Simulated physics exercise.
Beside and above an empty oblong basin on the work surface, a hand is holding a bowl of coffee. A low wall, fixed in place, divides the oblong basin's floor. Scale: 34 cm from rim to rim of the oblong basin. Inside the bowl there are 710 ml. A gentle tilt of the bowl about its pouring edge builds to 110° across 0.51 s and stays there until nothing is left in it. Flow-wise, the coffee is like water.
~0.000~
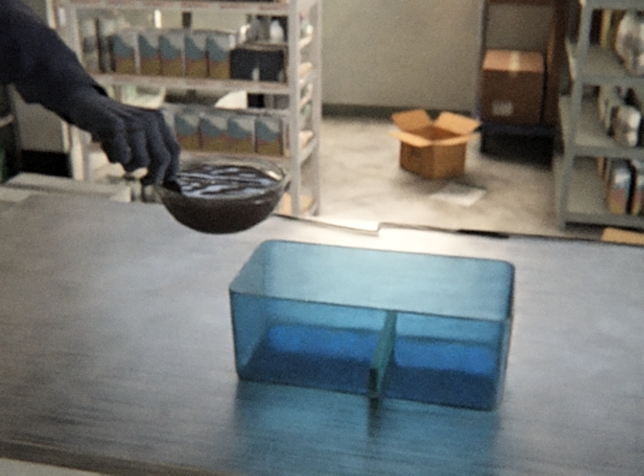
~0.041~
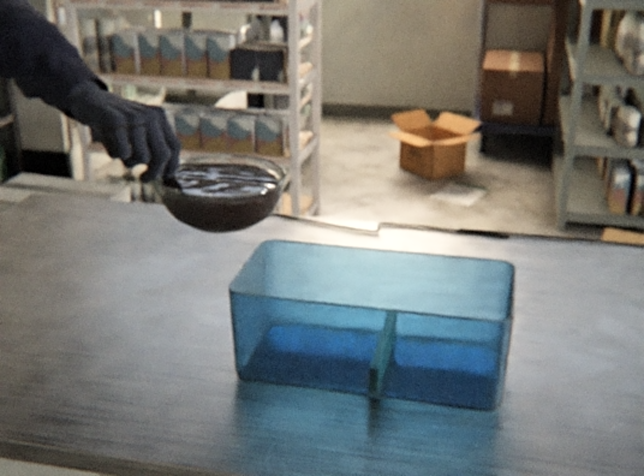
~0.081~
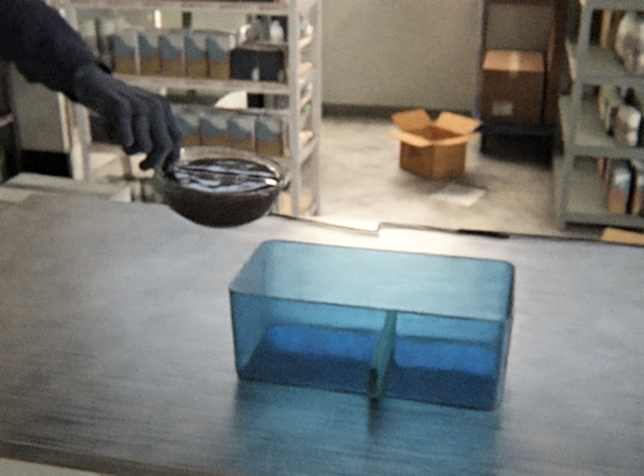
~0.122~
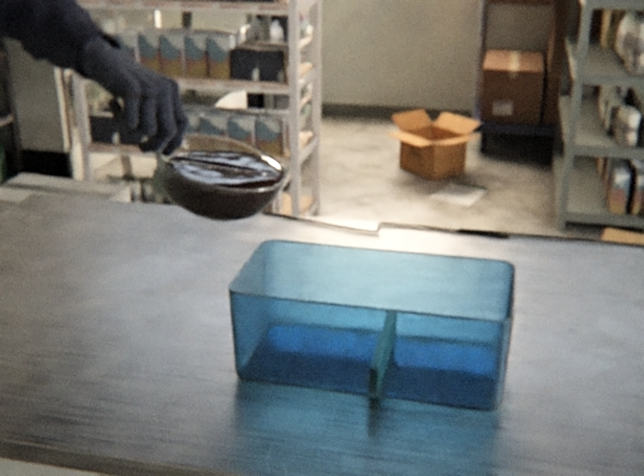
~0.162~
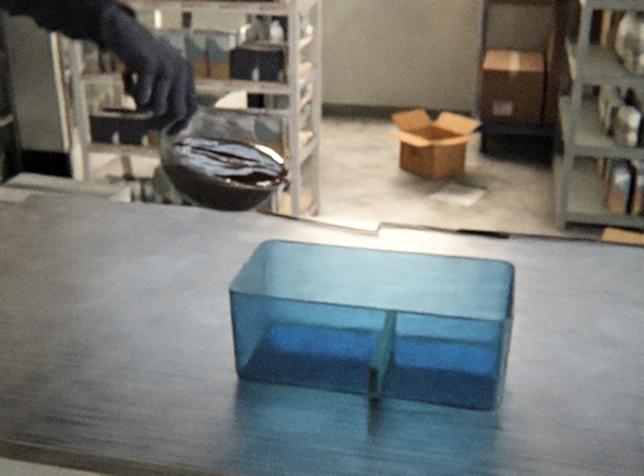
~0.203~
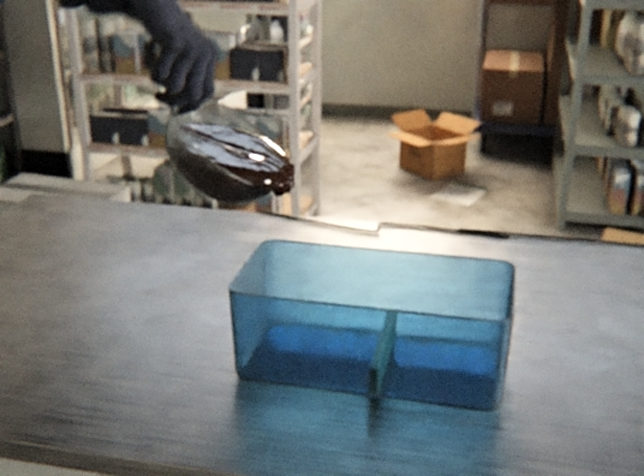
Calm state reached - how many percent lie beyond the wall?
41 percent, roughly.
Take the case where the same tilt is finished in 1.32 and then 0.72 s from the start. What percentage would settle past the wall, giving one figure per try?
20 then 40 %.
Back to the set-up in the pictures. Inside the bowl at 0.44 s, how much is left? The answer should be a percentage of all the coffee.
I'd estimate some 10 % remains.
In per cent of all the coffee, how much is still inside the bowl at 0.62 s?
About 0 per cent.
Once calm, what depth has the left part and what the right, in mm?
The left ends up at roughly 14 mm, with the right at roughly 12 mm.
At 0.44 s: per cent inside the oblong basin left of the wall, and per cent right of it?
About 18 left, about 0 right.
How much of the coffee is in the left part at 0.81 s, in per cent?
Roughly 46 percent.
Then, 0.44 s in, the tilt is 106° and 11 per cent is still to pour, 18 is left of the wall and 0 right of it.
Then, 0.62 s in, the tilt is 110° and 0 per cent is still to pour, 43 is left of the wall and 55 right of it.
Then, 0.81 s in, the tilt is 110° and 0 per cent is still to pour, 46 is left of the wall and 33 right of it.
Then, 1.01 s in, the tilt is 110° and 0 per cent is still to pour, 53 is left of the wall and 41 right of it.
Finally, 54 per cent lies left of the wall, 41 right of it and 6 outside.
